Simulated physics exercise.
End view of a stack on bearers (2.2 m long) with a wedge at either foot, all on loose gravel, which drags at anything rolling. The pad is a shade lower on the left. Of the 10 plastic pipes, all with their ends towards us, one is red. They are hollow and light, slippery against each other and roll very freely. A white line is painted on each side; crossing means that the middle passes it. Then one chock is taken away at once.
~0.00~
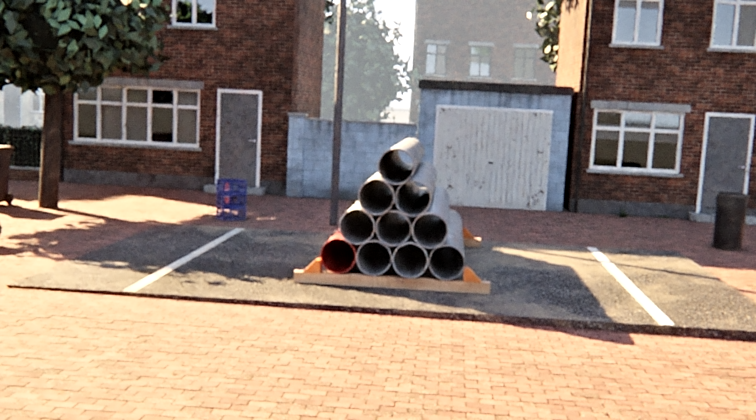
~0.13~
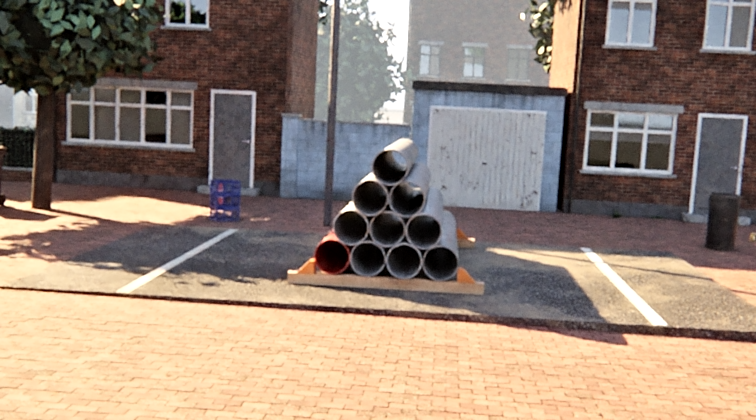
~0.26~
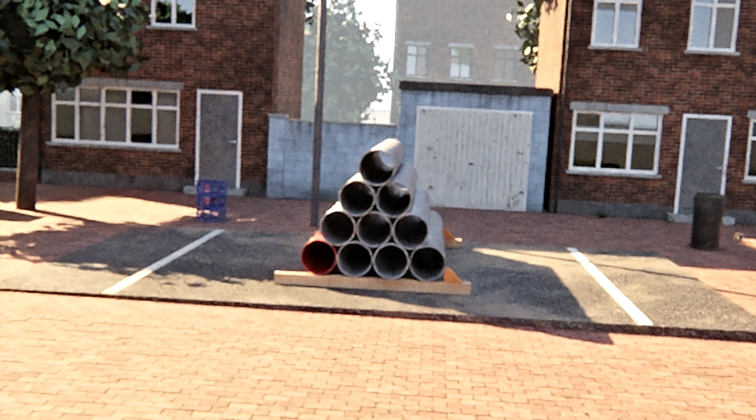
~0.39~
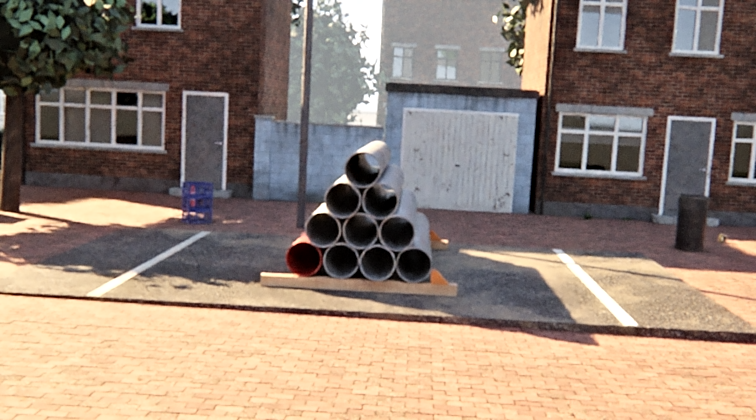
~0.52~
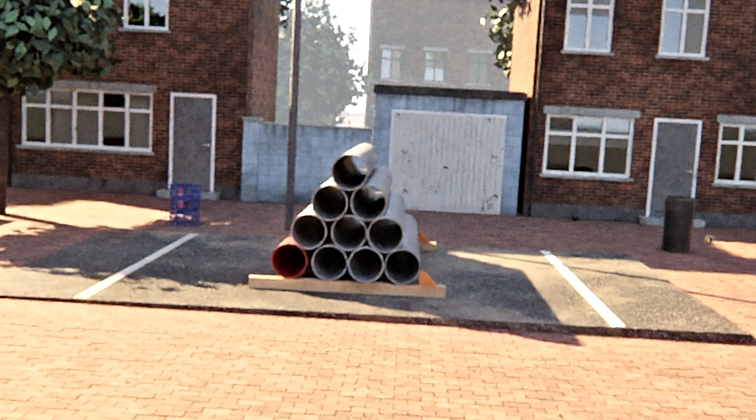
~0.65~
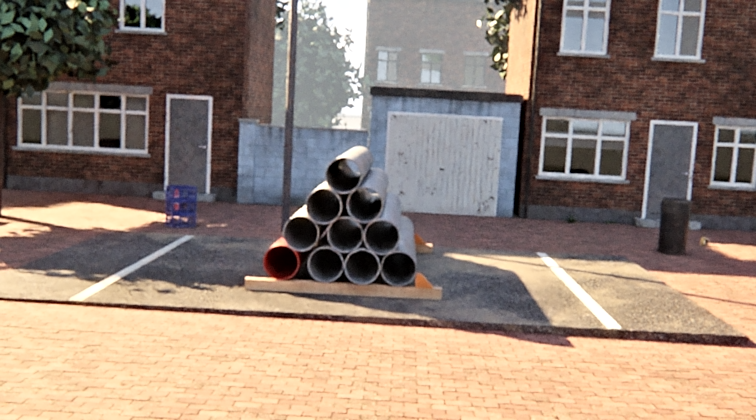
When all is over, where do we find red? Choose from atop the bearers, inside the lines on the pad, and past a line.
The red one finishes past a line.
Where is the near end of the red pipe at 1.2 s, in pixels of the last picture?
Around (240, 262).
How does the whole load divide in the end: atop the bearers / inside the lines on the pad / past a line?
In that order: 6, 3, 1.
After 1.2 s, red is off the bearers, 150 cm short of the left line, rolling left; 0 of 10 have crossed.
After 1.9 s, red is off the bearers, 65 cm short of the left line, rolling left; 0 of 10 have crossed.
After 2.6 s, red is past the left line; 1 of 10 has crossed.
At rest (5.6 s), red is past the left line; 1 of 10 has crossed.
